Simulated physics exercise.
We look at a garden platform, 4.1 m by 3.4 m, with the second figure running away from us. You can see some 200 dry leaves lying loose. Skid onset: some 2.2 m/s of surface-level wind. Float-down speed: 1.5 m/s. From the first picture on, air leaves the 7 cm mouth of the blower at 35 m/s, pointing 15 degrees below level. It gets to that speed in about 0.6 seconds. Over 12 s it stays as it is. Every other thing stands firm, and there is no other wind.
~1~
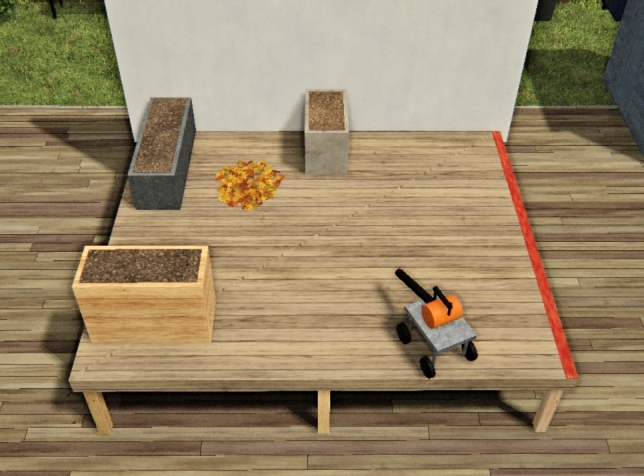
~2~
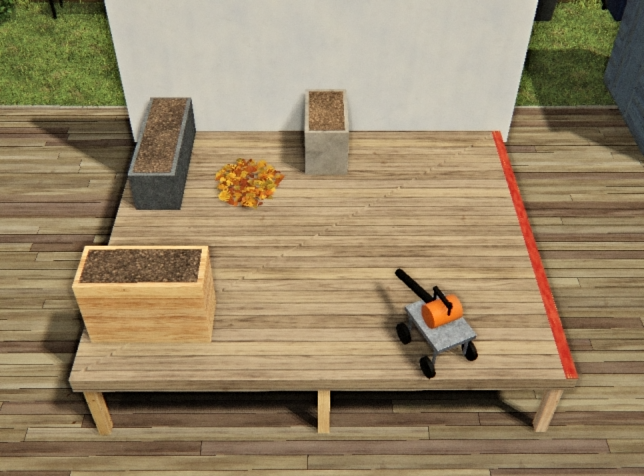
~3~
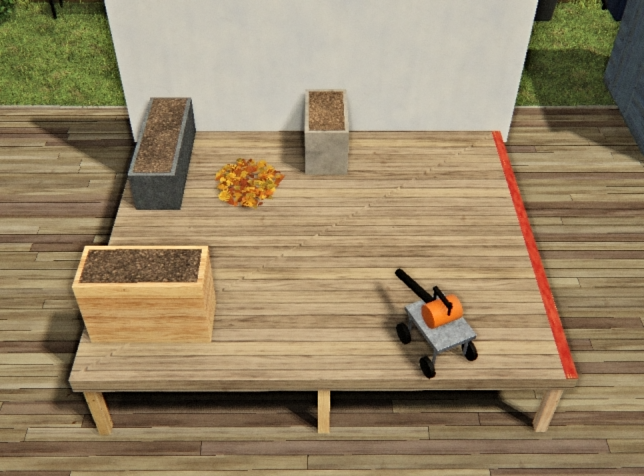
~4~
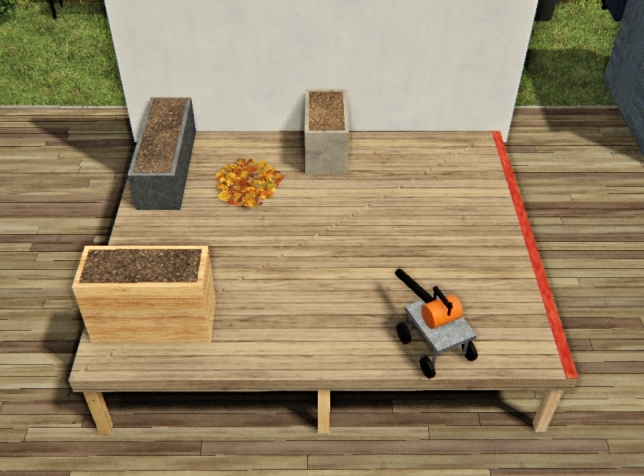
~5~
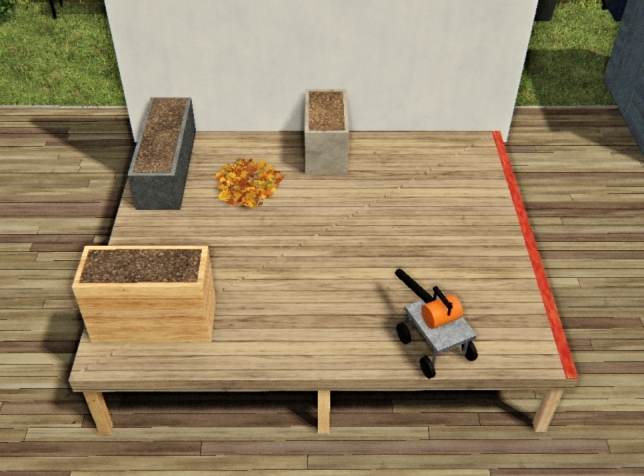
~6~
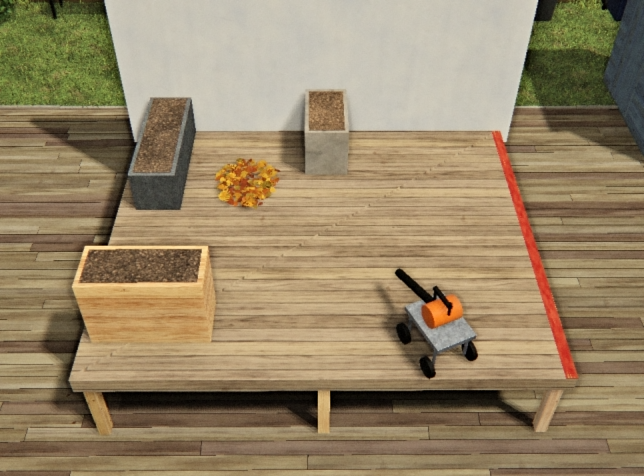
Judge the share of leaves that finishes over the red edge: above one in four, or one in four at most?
The share is one in four at most.
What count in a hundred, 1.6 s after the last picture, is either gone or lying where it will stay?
Estimated share: Near 40 %.
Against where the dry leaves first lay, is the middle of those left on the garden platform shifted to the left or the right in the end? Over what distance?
Net drift goes to the left side, close to 0.6 m.
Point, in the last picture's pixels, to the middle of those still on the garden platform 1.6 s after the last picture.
Look about (205, 154) in the last picture.
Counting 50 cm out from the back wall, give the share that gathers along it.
Roughly 60 in a hundred.
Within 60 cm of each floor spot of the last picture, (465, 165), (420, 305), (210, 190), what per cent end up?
Estimates in listed order: 0 %; 0 %; 40 %.
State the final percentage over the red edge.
0 %, roughly.
Then, 1.6 s after the last picture the count stands so, 0 % are over the red edge; the middle of those still in play is near (205, 154).
Then, 3.0 s after the last picture the count stands so, 0 % are over the red edge; the middle of those still in play is near (200, 152).
Then, 5.8 s after the last picture the count stands so, 0 % are over the red edge; the middle of those still in play is near (195, 150).
Then, 11.1 s after the last picture, at the end, 0 % are over the red edge; the middle of those still in play is near (195, 150).
